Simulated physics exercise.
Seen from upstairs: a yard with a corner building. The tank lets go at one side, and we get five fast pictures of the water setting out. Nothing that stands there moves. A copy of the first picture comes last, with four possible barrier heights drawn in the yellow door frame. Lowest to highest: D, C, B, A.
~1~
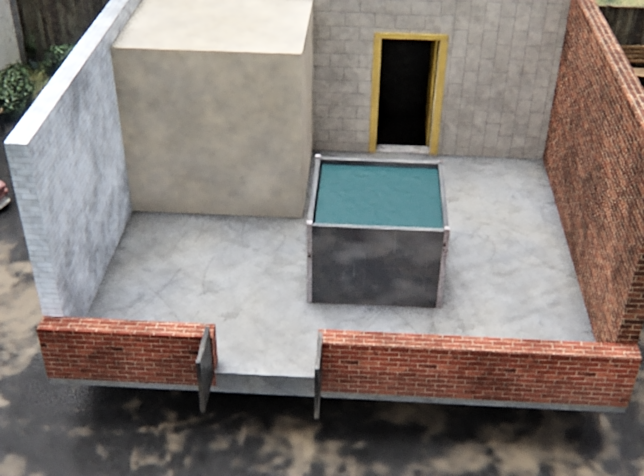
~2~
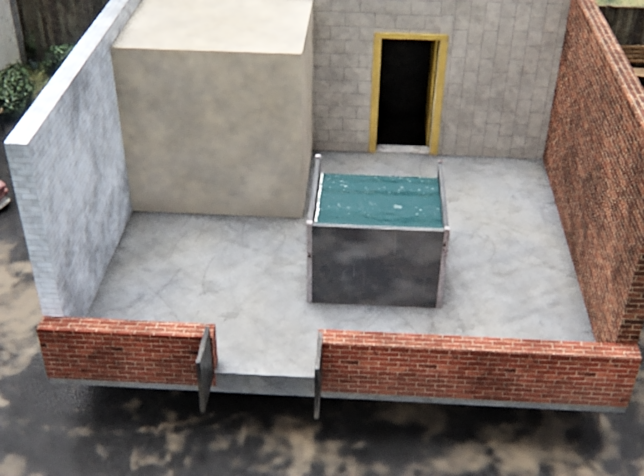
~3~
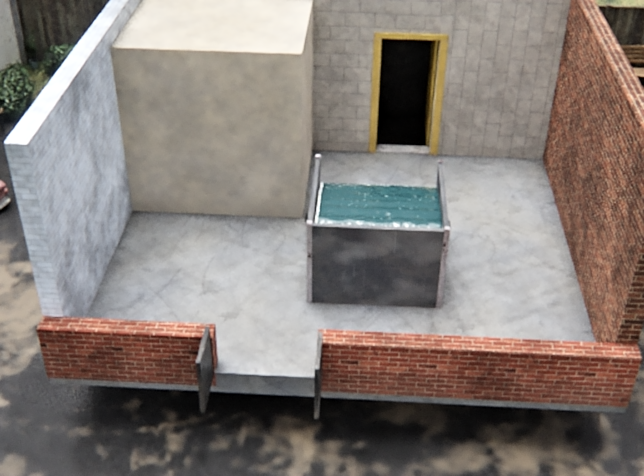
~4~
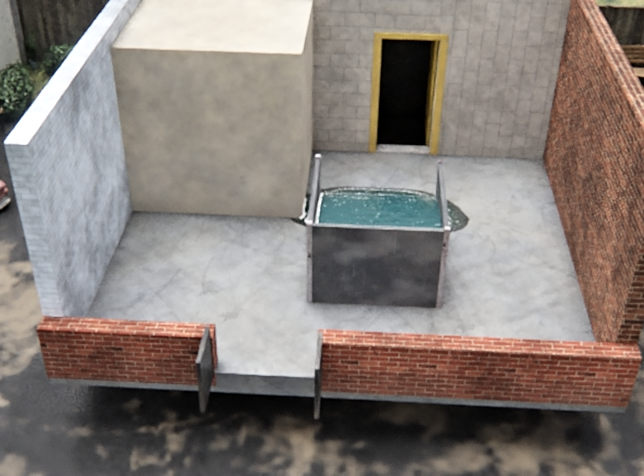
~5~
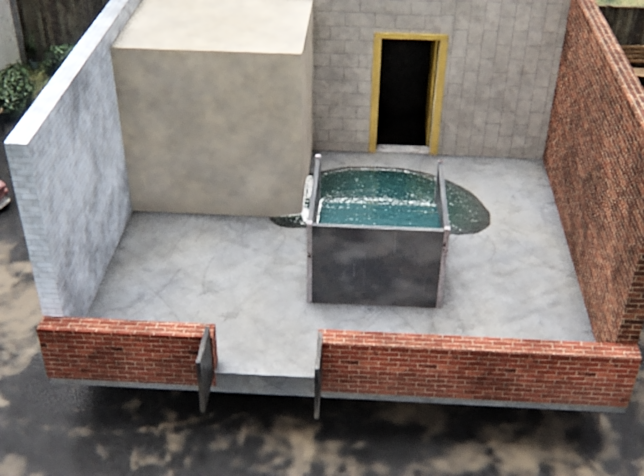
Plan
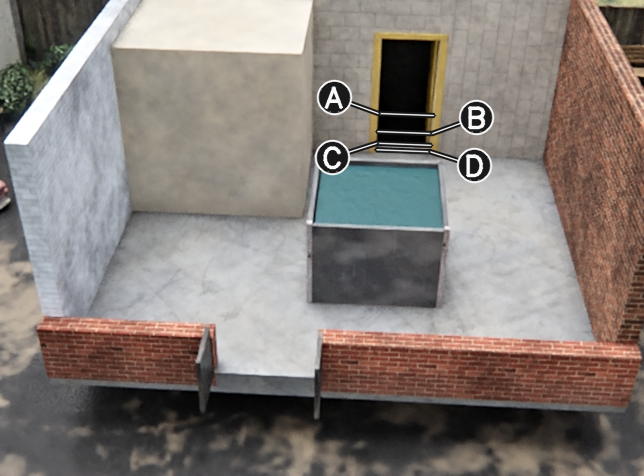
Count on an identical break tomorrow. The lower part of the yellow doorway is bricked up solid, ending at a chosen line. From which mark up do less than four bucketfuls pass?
Choose A.
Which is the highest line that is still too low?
The answer is B.
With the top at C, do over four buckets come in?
Yes, that goes wrong.
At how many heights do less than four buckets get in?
One of the four.
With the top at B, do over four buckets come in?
Yes, it does.
On the marked copy, A at (406, 114); B at (404, 132); C at (403, 144); D at (403, 150); from the bottom up D, C, B, A.
For line A, nothing gets over.
For line B, about 15 bucketfuls get in.
For line C, dozens of bucketfuls pour in.
For line D, dozens of bucketfuls pour in.
